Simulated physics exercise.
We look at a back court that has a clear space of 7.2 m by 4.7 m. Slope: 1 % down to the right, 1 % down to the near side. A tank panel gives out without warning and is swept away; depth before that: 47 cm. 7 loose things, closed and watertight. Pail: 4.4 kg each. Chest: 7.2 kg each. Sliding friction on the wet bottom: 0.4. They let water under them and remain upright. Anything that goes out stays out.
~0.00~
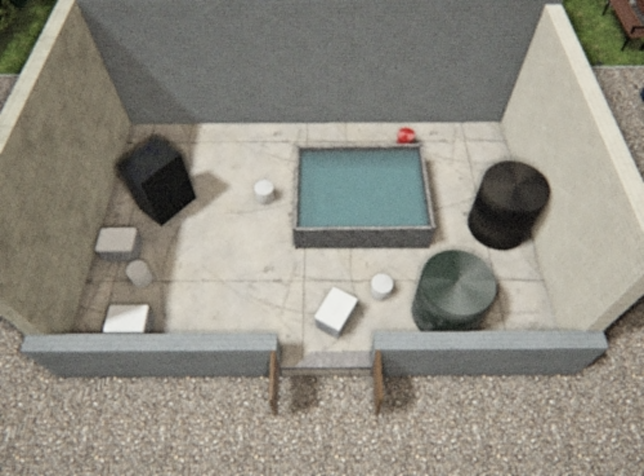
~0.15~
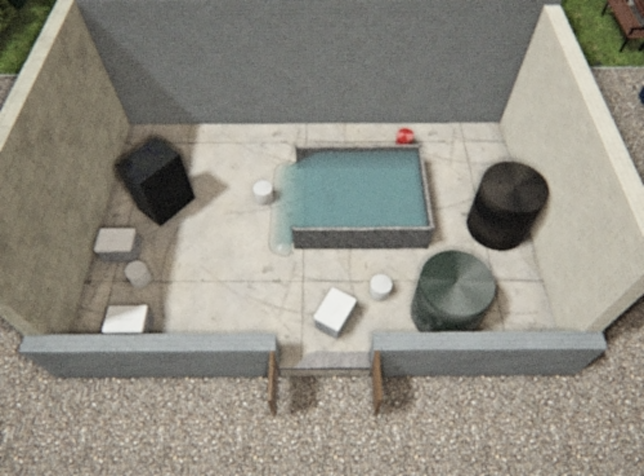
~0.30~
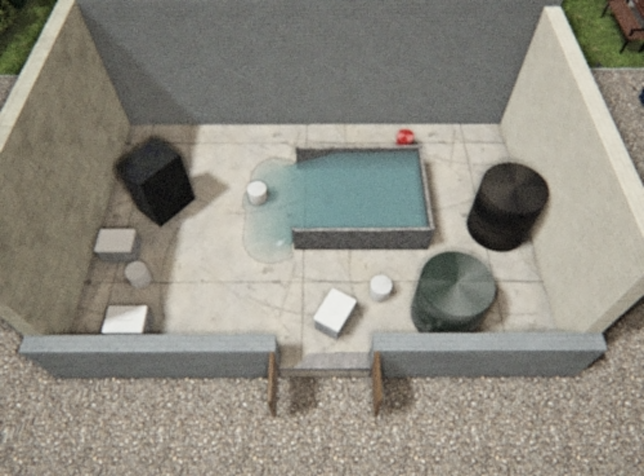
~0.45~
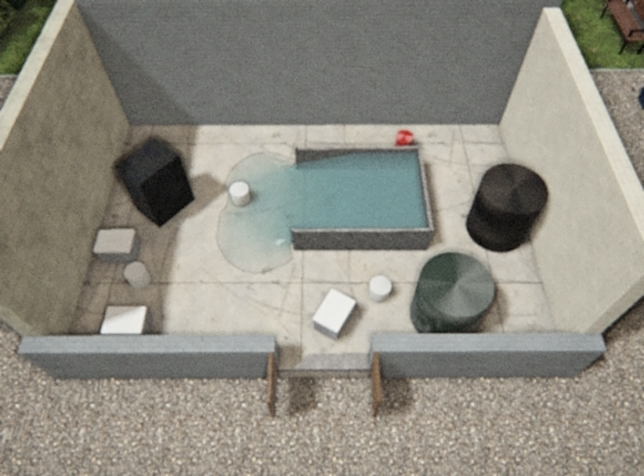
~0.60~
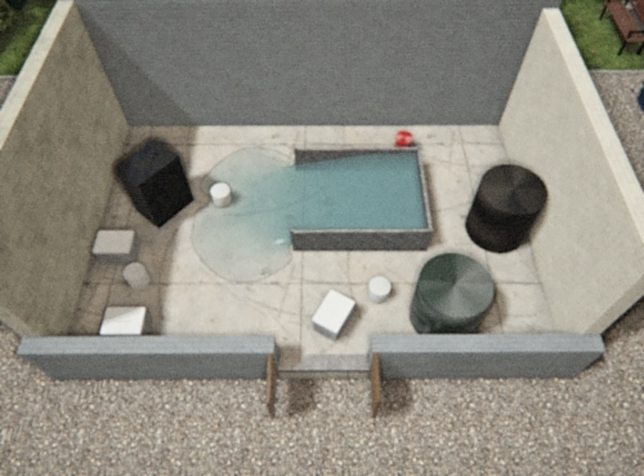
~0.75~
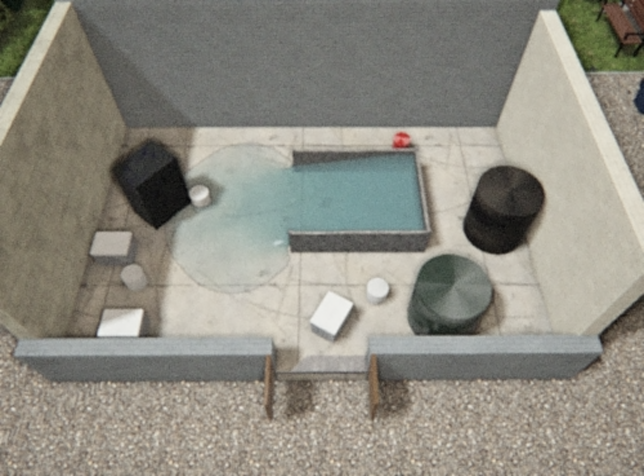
We see a walled court where water pours from the open left side of a rectangular tank and spreads across the paving, carrying a small white cylinder left to the dark block while the red pail stays behind the tank.
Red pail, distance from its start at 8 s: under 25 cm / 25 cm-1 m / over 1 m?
It'll be somewhat displaced.
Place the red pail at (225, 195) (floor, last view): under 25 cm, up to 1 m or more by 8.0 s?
Short answer: It drifts a great distance.
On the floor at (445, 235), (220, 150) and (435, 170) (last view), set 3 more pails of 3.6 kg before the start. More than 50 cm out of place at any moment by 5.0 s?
Taking them in the order given: Falls short, exceeds it and falls short.
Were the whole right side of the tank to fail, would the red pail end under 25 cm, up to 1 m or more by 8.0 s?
Well, the red pail goes a long way then.
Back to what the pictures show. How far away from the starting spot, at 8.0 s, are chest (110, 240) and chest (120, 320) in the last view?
In that order: 300 cm, 350 cm.
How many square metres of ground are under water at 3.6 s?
Flooded: Near 18 m2.
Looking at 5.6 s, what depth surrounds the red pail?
Roughly 0 cm at that moment.
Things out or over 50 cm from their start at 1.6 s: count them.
1.
After 1.6 s the red pail is near (402, 138), 0.0 m from its start, aground; 0 of 7 are out; 1 afloat.
After 3.6 s the red pail is near (402, 138), 0.0 m from its start, aground; 0 of 7 are out; 4 afloat.
After 5.6 s the red pail is near (402, 138), 0.0 m from its start, aground; 0 of 7 are out; 3 afloat.
After 8.0 s the red pail is near (434, 136), 0.6 m from its start, aground; 0 of 7 are out; 5 afloat.
